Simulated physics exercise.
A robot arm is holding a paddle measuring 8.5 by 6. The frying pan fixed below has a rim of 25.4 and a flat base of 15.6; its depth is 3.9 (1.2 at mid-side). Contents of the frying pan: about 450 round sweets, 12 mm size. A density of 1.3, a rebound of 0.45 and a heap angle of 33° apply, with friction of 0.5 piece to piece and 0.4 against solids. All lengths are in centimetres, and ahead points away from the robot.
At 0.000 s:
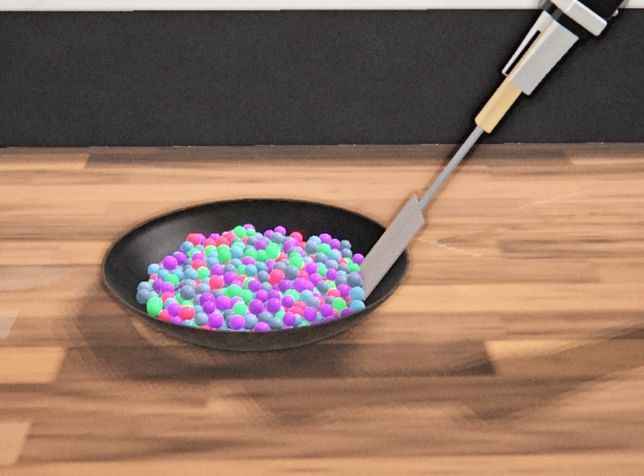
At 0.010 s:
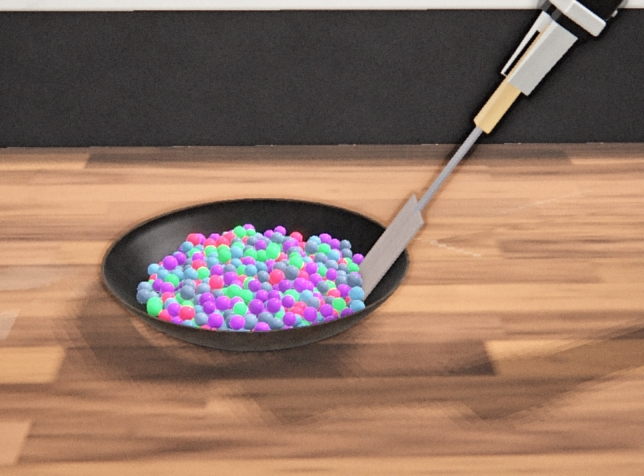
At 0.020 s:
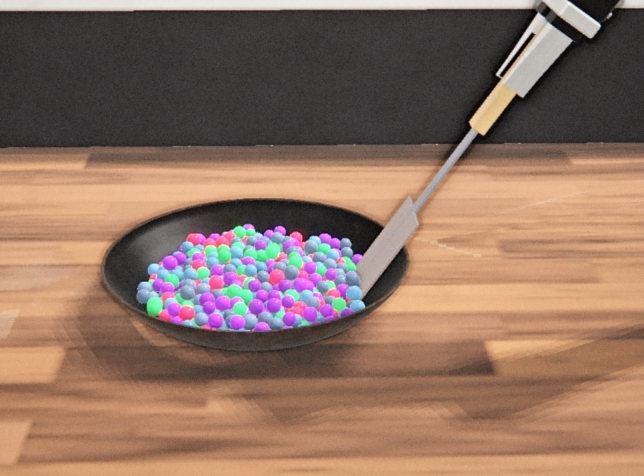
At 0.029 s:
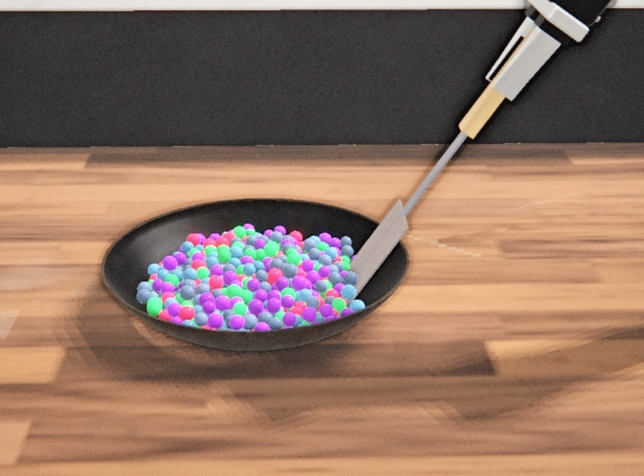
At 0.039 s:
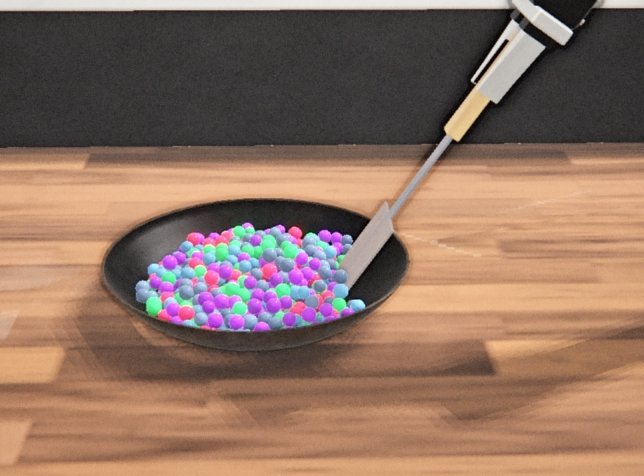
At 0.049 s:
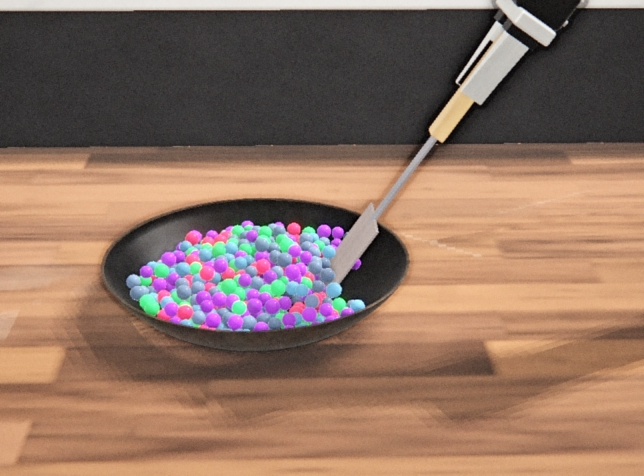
A robot arm slides a paddle left through colourful round sweets in a black frying pan.
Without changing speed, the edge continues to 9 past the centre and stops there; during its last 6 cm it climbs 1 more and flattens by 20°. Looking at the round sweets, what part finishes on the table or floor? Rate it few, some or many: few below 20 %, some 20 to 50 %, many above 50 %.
Some, 20 to 50 %.
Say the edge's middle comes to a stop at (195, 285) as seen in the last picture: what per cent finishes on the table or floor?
The share ending on the table or floor is about 10 per cent.
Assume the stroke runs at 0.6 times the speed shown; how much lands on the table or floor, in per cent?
Near 15 in a hundred.
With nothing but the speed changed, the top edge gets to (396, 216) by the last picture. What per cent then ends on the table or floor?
Estimate: Close to 15 %.
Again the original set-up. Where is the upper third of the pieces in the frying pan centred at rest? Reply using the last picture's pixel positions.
Approximately at pixel (178, 268).
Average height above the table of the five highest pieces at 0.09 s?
Estimated height above table: Approx. 7 cm.
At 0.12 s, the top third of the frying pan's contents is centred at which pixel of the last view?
I'd say close to (207, 252).
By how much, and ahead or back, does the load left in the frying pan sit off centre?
Some 3.0 cm ahead of the centre.
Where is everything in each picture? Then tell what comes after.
The first frame shows paddle top edge at (419, 208), sloping 56°; upper third of the load around (258, 271), from x 145 to 360, top at y 230; 449 in the frying pan.
The second frame shows paddle top edge at (418, 208), sloping 56°; upper third of the load around (259, 271), from x 145 to 360, top at y 230.
The third frame shows paddle top edge at (414, 210), sloping 56°; upper third of the load around (260, 271), from x 145 to 355, top at y 230.
The fourth frame shows paddle top edge at (404, 213), sloping 56°; upper third of the load around (263, 270), from x 145 to 355, top at y 230.
The fifth frame shows paddle top edge at (390, 216), sloping 56°; upper third of the load around (267, 266), from x 145 to 360, top at y 230.
The sixth frame shows paddle top edge at (375, 217), sloping 56°; upper third of the load around (262, 263), from x 135 to 355, top at y 230; 449 in the frying pan.
After 0.09 s, sloping 56°, highest piece 7 above the table; 449 in the frying pan.
After 0.12 s, sloping 52°, highest piece 8 above the table; 447 in the frying pan, 2 on the blade or in flight.
After 0.34 s, sloping 36°, highest piece 6 above the table; 331 in the frying pan, 102 on the table or floor, 16 on the blade or in flight.
After 1.39 s, sloping 36°, highest piece 4 above the table; 331 in the frying pan, 118 on the table or floor.
At rest, 331 in the frying pan, 118 on the table or floor. That is 26 % on the table or floor.
